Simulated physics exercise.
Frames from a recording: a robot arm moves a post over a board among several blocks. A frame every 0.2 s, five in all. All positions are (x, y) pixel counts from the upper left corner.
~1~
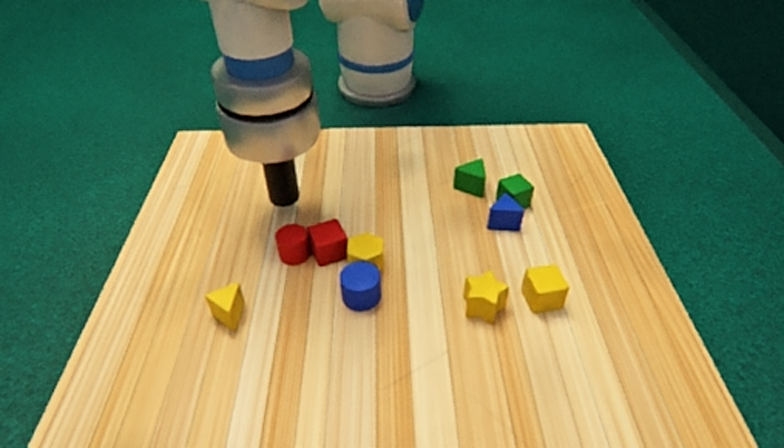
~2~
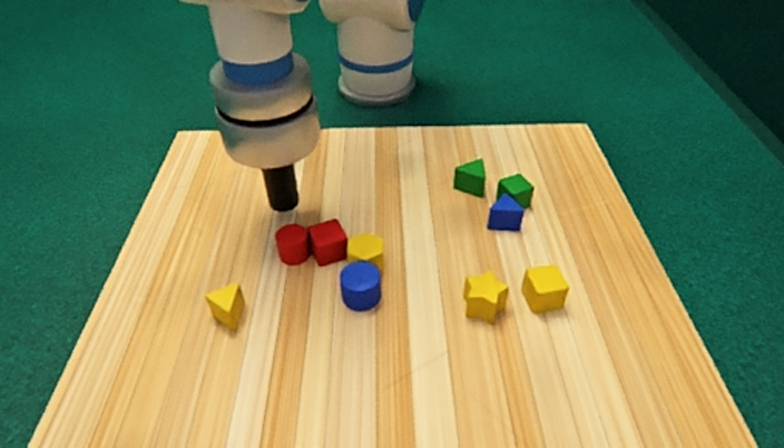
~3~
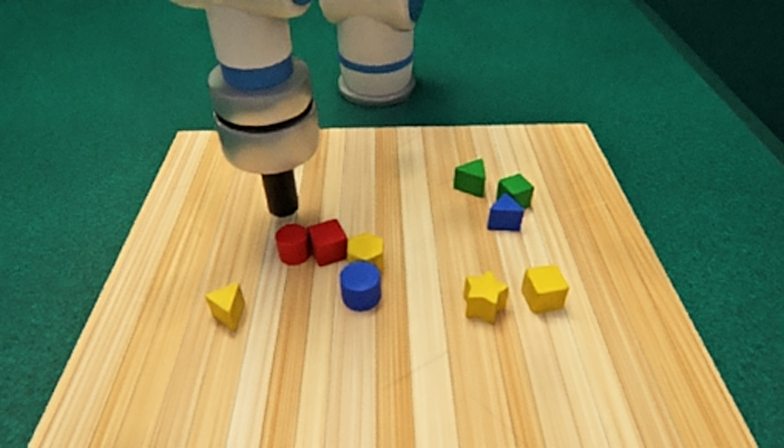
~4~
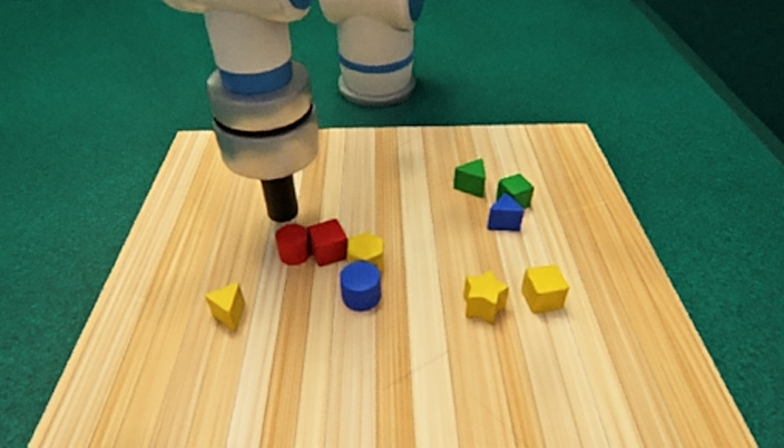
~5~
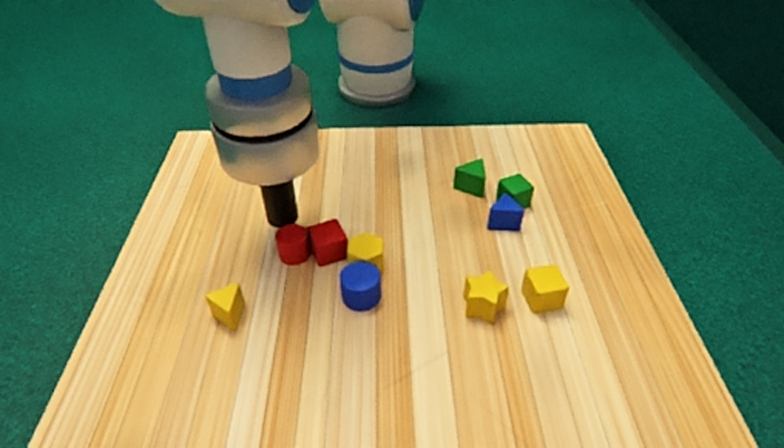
On a wooden board, a robot arm inching its dark post slightly down toward a red cylinder while the coloured blocks stay still.
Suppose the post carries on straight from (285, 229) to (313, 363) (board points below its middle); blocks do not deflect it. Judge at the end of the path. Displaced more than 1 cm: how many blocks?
Expect one.
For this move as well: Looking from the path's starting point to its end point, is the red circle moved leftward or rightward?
Gets pushed left.
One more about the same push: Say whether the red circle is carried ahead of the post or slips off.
Slipped clear.
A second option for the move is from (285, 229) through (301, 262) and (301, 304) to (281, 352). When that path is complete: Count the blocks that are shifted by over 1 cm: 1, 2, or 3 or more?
I expect two blocks to move.
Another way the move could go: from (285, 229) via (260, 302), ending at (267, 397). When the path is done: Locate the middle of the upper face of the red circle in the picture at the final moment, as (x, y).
Put as a pixel place, it's (296, 252).
The first path, step by step. One third of the way, post (291, 256); red circle (306, 268).
Two thirds of the way, post (300, 300); red circle (332, 300).
At the end, post (311, 352); red circle (342, 310); red square block not moved.
